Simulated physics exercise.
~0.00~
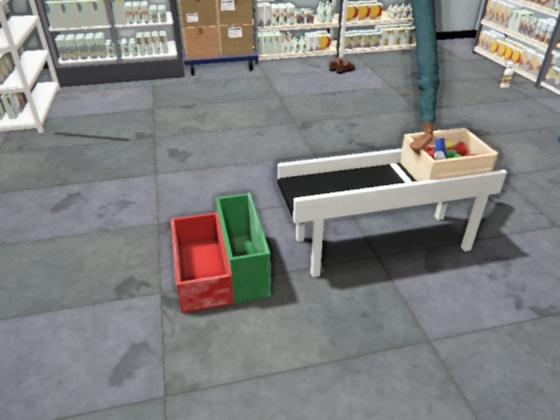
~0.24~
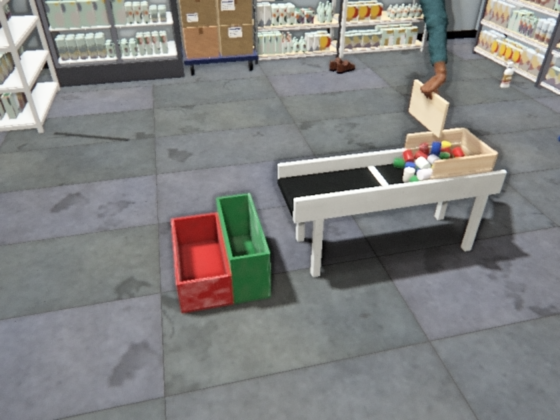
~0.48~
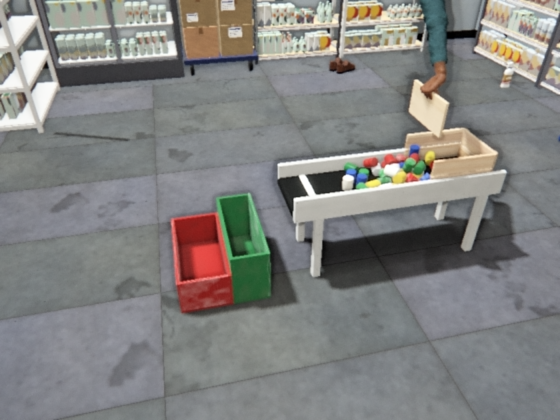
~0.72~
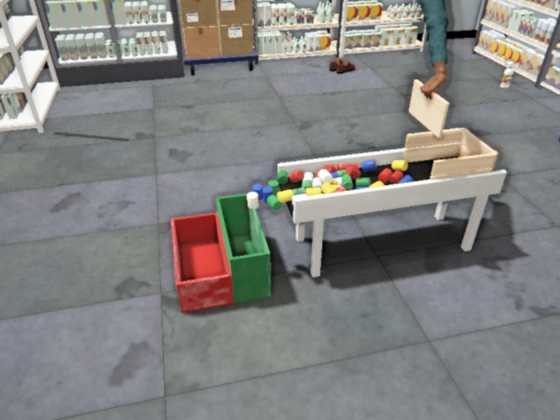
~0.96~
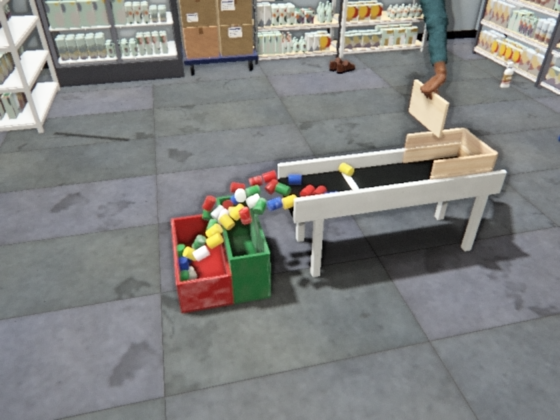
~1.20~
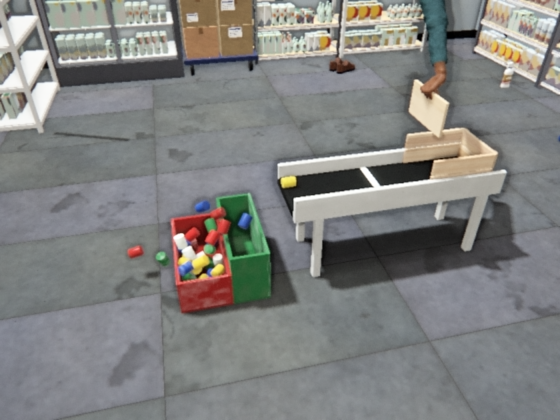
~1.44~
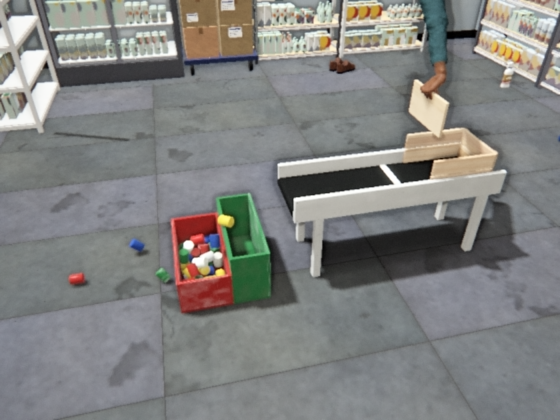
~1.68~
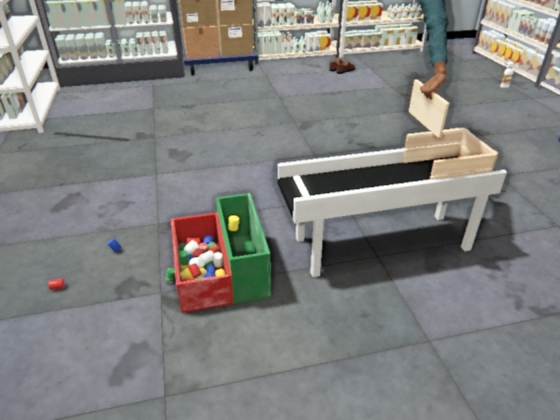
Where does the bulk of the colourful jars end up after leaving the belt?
Well over half of the jars end up in the red tote, beyond the green bin.
